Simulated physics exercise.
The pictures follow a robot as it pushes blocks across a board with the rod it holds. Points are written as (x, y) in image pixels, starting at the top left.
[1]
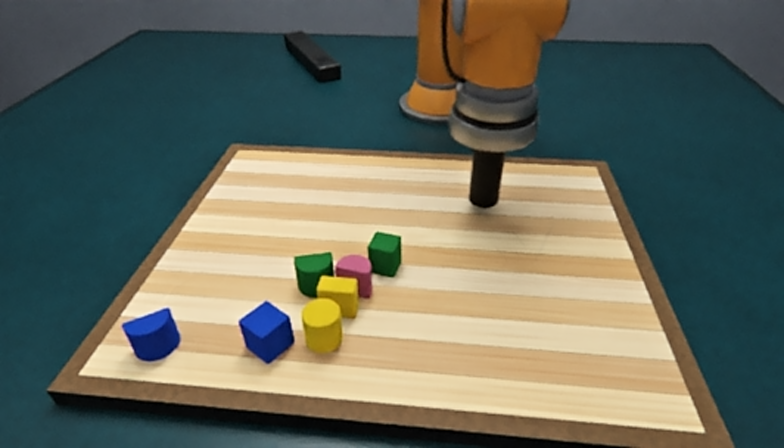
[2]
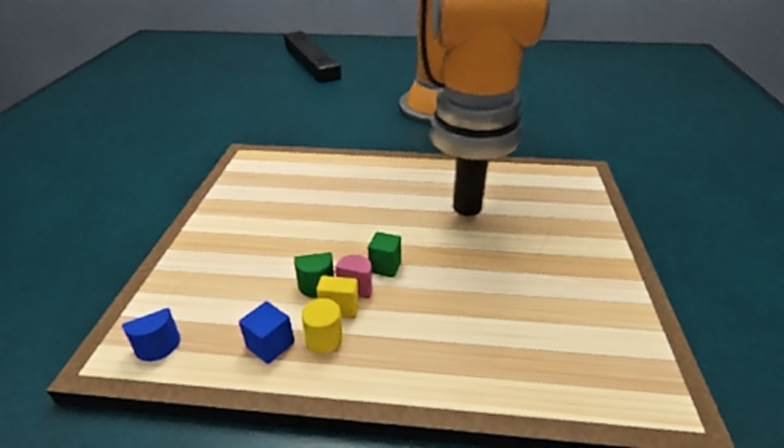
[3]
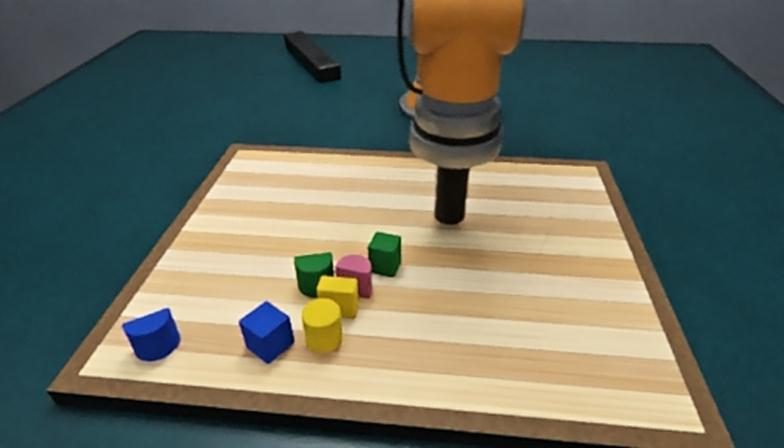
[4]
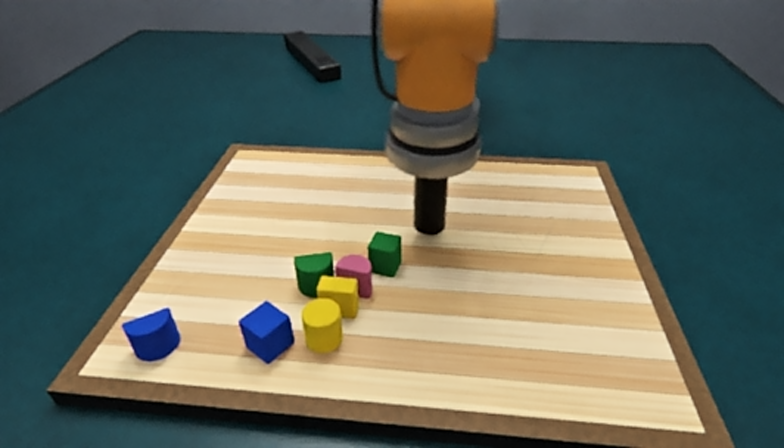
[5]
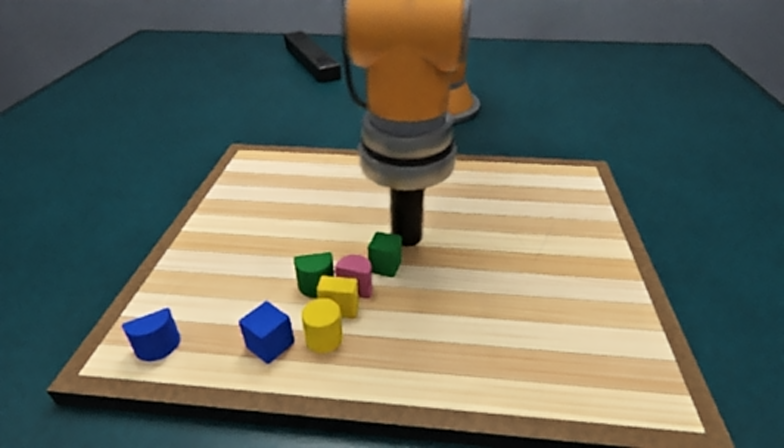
On a striped wooden board, an orange robot arm moved its black rod left and toward the viewer until it was close beside the green cube, while all the colored blocks stayed still.
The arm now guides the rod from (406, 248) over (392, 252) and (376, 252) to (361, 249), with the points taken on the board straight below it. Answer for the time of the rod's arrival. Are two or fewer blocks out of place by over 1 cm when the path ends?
My answer is yes.
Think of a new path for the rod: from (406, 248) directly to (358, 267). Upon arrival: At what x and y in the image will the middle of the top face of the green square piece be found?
Somewhere near (346, 262).
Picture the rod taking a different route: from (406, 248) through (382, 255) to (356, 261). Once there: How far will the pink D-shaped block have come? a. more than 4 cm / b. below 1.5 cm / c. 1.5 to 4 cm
c (1.5 to 4 cm)
On the path given first. Halfway along, rod at (384, 242); green square piece at (375, 247).
At the end, rod at (361, 238); pink D-shaped block in place; green square piece at (374, 248).
